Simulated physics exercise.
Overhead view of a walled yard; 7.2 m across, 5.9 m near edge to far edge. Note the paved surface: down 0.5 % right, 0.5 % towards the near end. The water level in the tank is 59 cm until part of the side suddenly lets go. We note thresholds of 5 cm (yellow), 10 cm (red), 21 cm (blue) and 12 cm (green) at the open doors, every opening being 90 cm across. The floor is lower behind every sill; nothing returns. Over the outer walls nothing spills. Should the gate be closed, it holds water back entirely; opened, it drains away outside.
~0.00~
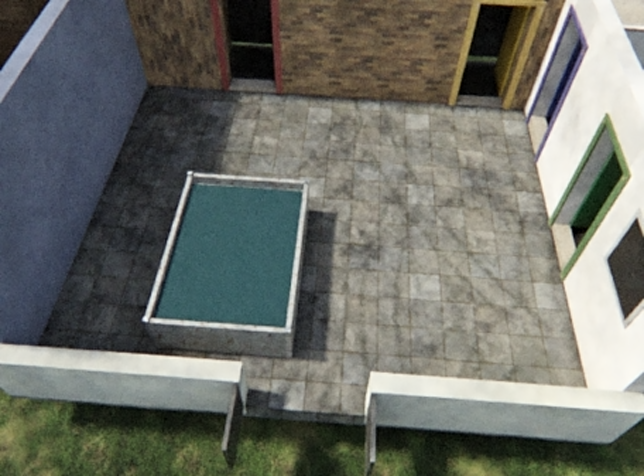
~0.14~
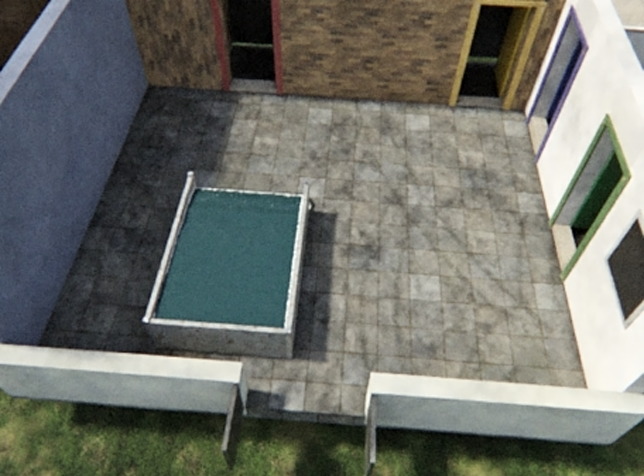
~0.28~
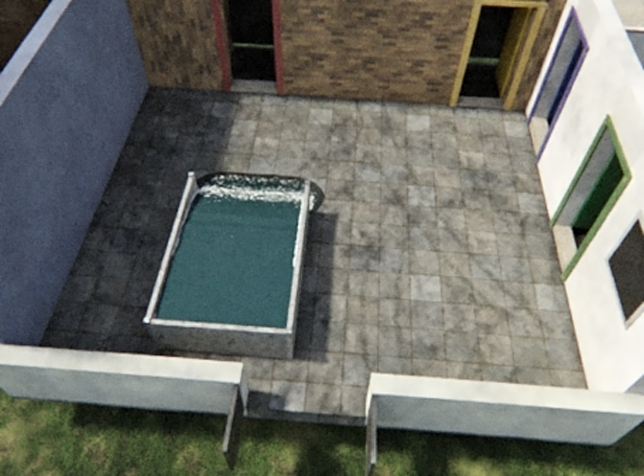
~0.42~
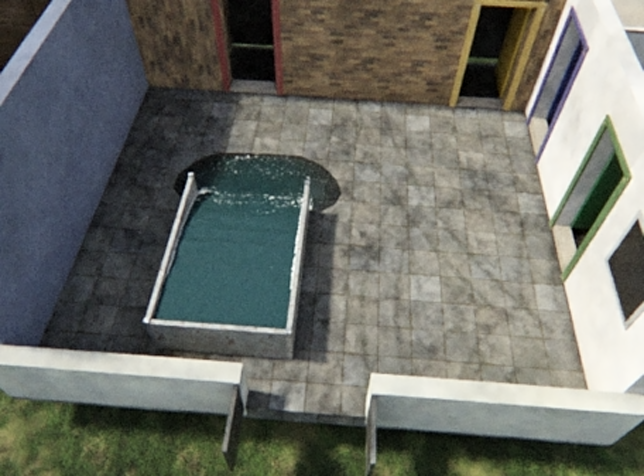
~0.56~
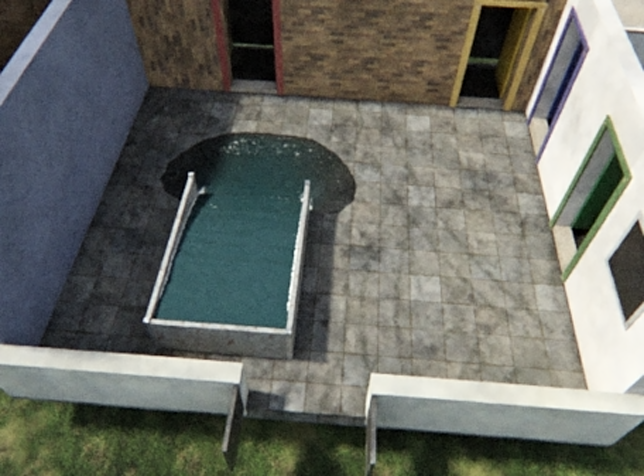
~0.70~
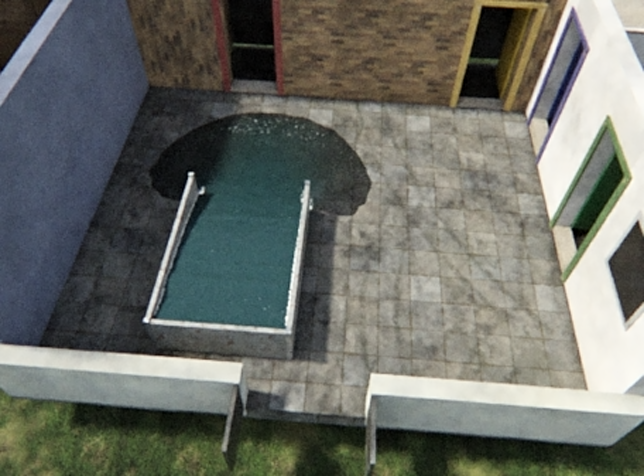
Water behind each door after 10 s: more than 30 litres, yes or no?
Yellow door: Yes; red door: Yes; blue door: No; green door: No.
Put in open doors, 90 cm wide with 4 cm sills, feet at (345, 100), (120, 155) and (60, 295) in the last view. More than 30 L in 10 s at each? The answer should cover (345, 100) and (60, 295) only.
In turn: Above, under.
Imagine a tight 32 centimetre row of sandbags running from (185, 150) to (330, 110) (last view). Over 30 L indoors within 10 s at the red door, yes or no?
Red: Within it.
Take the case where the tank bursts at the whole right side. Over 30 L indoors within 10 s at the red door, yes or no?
So, red door: Within bounds.
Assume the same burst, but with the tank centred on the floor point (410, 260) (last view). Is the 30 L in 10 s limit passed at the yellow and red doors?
Yellow gets more than that, red gets no more than that.
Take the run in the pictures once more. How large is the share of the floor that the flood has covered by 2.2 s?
About 35 per cent.
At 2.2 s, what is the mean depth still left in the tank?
The mean depth is around 25 cm.
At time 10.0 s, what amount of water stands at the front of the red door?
Looks like about 4.0 cm at that spot.
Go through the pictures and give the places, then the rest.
The first picture shows the tank at (235, 248) is whole and still, 59 cm deep.
In the second picture, water pours out on the tank's far side and has run 0.9 m, to a hidden place; typically 8 cm deep outside, 59 cm at the tank's back.
In the third picture, the front is at a hidden place, 1.1 m from the gap on the tank's far side; 1.2 m2 of floor is under water; 59 cm left at the back of the tank.
In the fourth picture, water pours out on the tank's far side and has run 1.4 m, to (322, 172); typically 9 cm deep outside, 59 cm at the tank's back.
In the fifth picture, the front is at (309, 142), 1.8 m from the gap on the tank's far side; 4.0 m2 of floor is under water; 59 cm left at the back of the tank.
In the sixth picture, water pours out on the tank's far side and has run 2.3 m, to (305, 121); typically 6 cm deep outside, 59 cm at the tank's back.
After 1.4 s water covers 30 % of the floor and is deepest (26 cm) near (259, 206); yellow door not reached, red door 8 cm at the sill, 24 L in, blue door not reached, green door not reached.
After 2.2 s water covers 35 % of the floor and is deepest (32 cm) near (158, 90); yellow door not reached, red door 27 cm at the sill, 103 L in, blue door not reached, green door not reached.
After 3.5 s water covers 40 % of the floor and is deepest (25 cm) near (518, 115); yellow door 7 cm at the sill, 1 L in, red door 20 cm at the sill, 210 L in, blue door 20 cm at the sill, 0 L in, green door not reached.
After 6.0 s water covers 75 % of the floor and is deepest (13 cm) near (519, 121); yellow door 9 cm at the sill, 22 L in, red door 9 cm at the sill, 253 L in, blue door 12 cm at the sill, 0 L in, green door 6 cm at the sill, 0 L in.
After 10.0 s water covers 90 % of the floor and is deepest (13 cm) near (581, 416); yellow door 7 cm at the sill, 54 L in, red door 4 cm at the sill, 254 L in, blue door 8 cm at the sill, 0 L in, green door 6 cm at the sill, 0 L in.
